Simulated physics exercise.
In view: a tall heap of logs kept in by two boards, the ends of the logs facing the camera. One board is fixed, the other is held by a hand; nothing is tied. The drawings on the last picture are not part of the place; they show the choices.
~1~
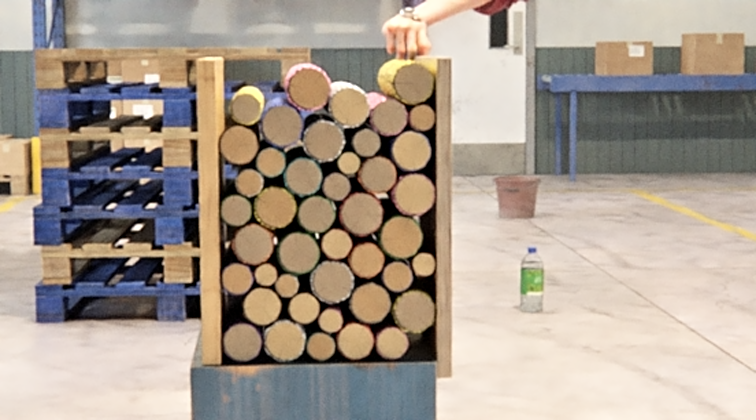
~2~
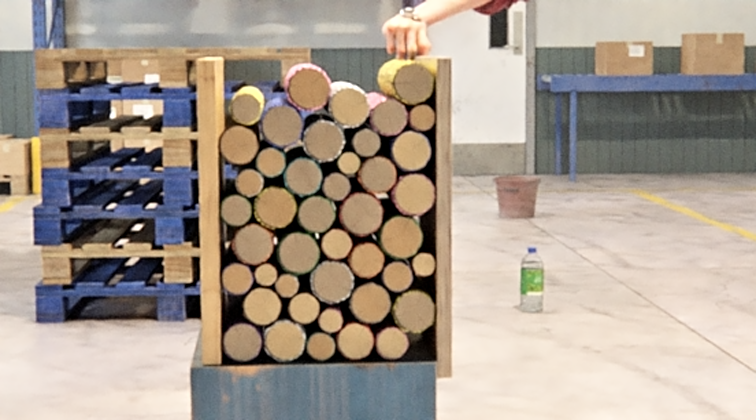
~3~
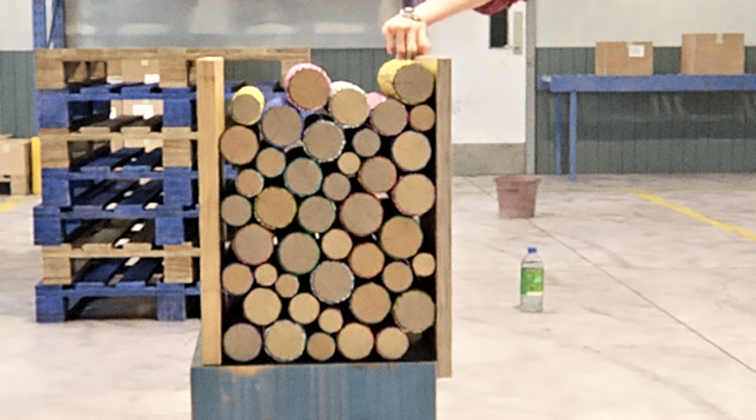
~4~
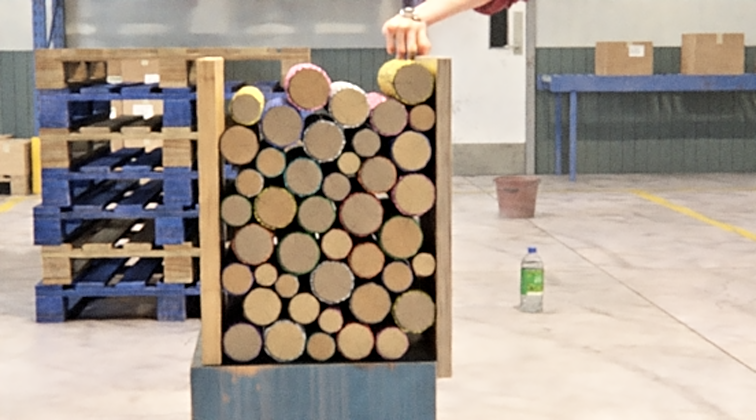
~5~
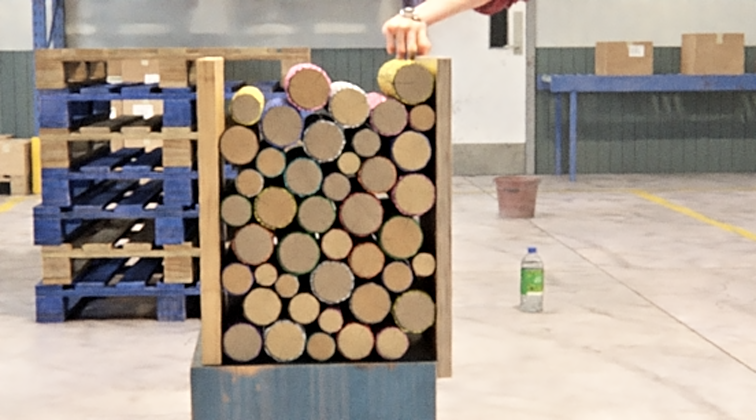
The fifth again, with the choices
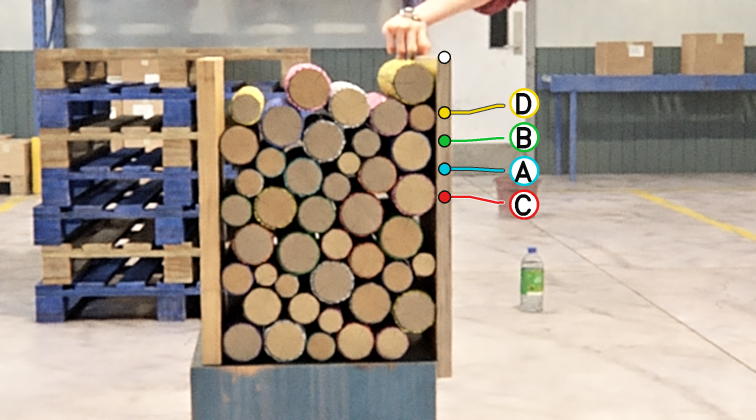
In a warehouse, a hand resting at the top right of logs stacked between two upright boards, everything staying nearly still.
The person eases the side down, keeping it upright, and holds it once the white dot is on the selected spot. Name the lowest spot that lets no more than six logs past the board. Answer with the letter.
At most to C.
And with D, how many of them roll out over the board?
It comes to none.
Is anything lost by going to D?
At D: No.
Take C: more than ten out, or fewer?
It loses fewer than ten.
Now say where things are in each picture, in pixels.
A log (400, 238); a log (253, 245); a log (378, 175), in the first picture.
A log (378, 175); a log (250, 183), in the second picture.
A log (389, 117); a log (413, 83), in the third picture.
Side board (430, 206); a log (242, 342), in the fourth picture.
A log (414, 312); a log (397, 277); a log (400, 238), in the fifth picture.
On the copy, A at (445, 169); B at (445, 141); C at (445, 197); D at (445, 113); the white dot at (445, 57).
On C. First, top of the board (436, 119).
Then, top of the board (436, 189).
Finally, top of the board (436, 197), four out over the board.
By contrast, A two out over the board; B two out over the board; D none out over the board.
